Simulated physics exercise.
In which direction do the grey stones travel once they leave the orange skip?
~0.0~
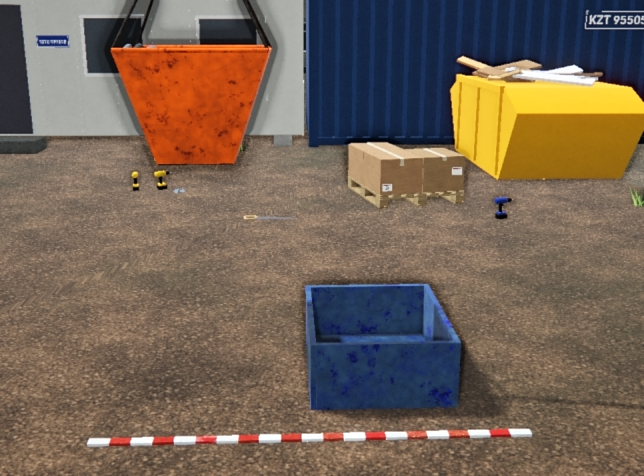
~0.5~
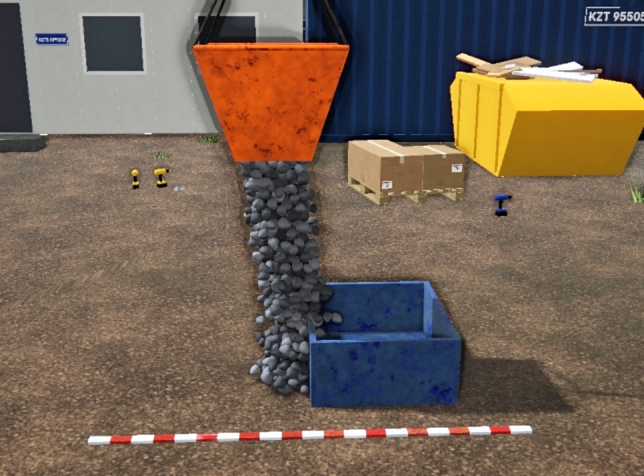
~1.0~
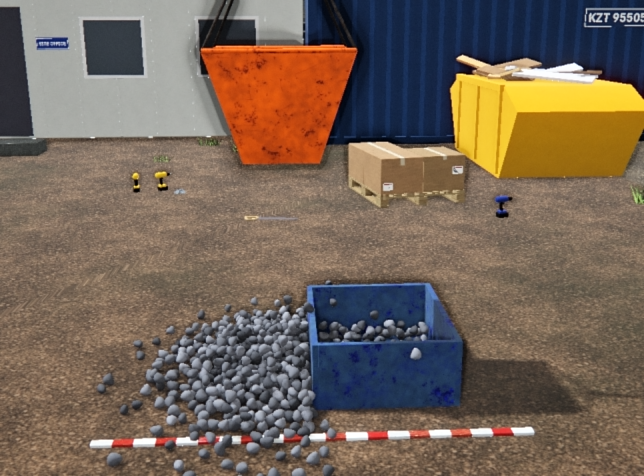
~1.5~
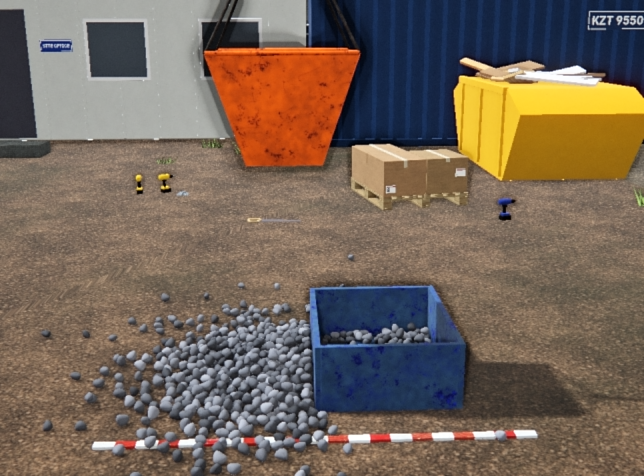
The grey stones move down, from the orange skip towards the ground and the blue bin.
